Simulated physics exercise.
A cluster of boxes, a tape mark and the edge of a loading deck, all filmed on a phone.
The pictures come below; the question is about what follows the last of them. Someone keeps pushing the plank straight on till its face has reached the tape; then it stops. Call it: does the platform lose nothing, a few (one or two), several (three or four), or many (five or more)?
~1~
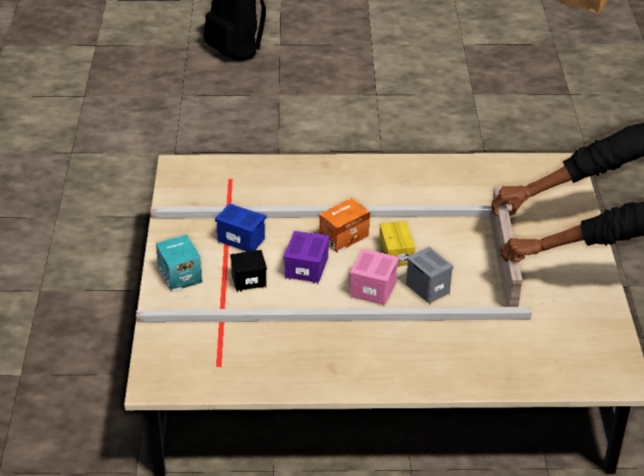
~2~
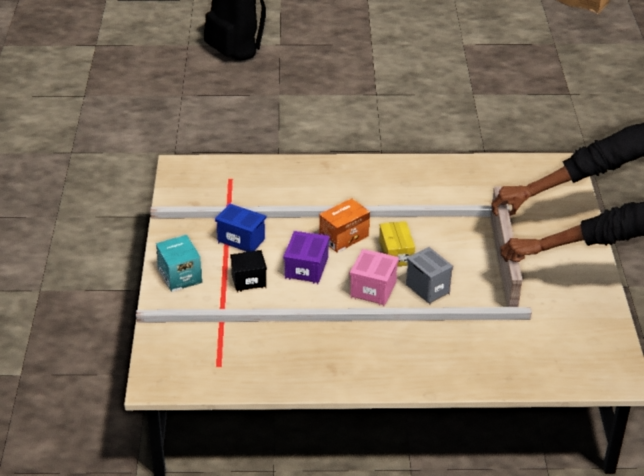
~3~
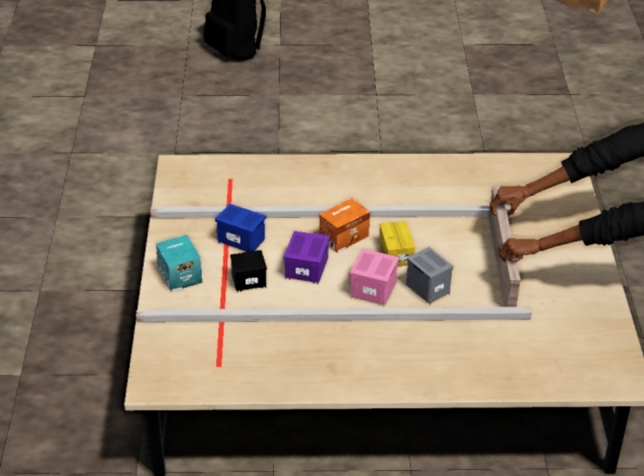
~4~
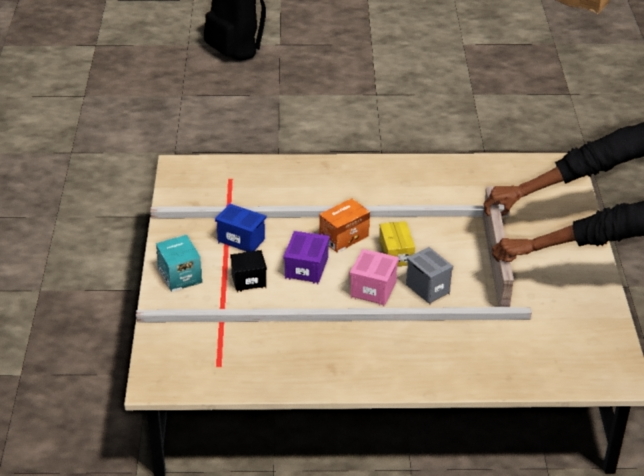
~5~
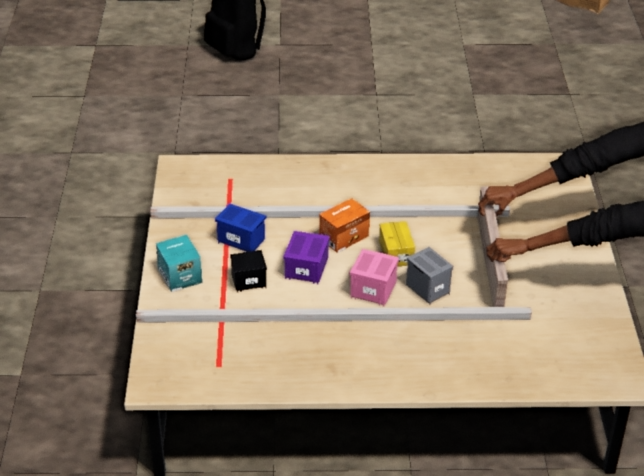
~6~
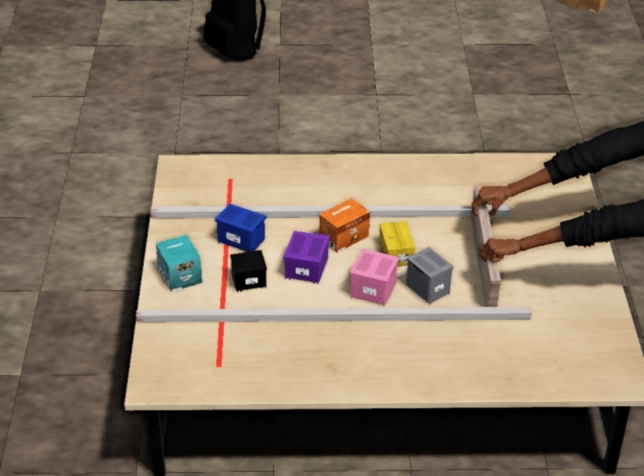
It loses a few, one or two.
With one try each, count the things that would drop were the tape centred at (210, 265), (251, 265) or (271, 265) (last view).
Down on the ground: 2, 1 and 0.
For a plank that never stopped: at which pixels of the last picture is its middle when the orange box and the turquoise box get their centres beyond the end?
The middle is at (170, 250) when it's the orange box, and at (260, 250) when it's the turquoise box.
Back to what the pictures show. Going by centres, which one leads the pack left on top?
Foremost, the blue tote.
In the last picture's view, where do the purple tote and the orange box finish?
The purple tote comes to rest at (176, 252), and the orange box comes to rest at (206, 215).
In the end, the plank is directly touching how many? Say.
The figure is 3.
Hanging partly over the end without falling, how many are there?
I make it 0.
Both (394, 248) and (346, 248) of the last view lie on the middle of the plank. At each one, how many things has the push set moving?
The first count is 3, and then it's 5.
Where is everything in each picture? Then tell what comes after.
The first picture shows turquoise box (179, 263); blue tote (241, 229); black tote (249, 271); plank (505, 247); tape (225, 265).
The second picture shows blue tote (241, 229); purple tote (307, 257).
The third picture shows black tote (249, 271); orange box (344, 225).
The fourth picture shows turquoise box (179, 263); pink tote (374, 278).
The fifth picture shows blue tote (241, 229); plank (492, 247).
The sixth picture shows turquoise box (179, 263); blue tote (241, 229); black tote (249, 271); plank (485, 247); tape (225, 265).
A little later, none off yet; turquoise box at rest near (179, 263); blue tote at rest near (241, 229); black tote at rest near (249, 271).
When it is over, the number that fall off is one or two; down, black tote and turquoise box.
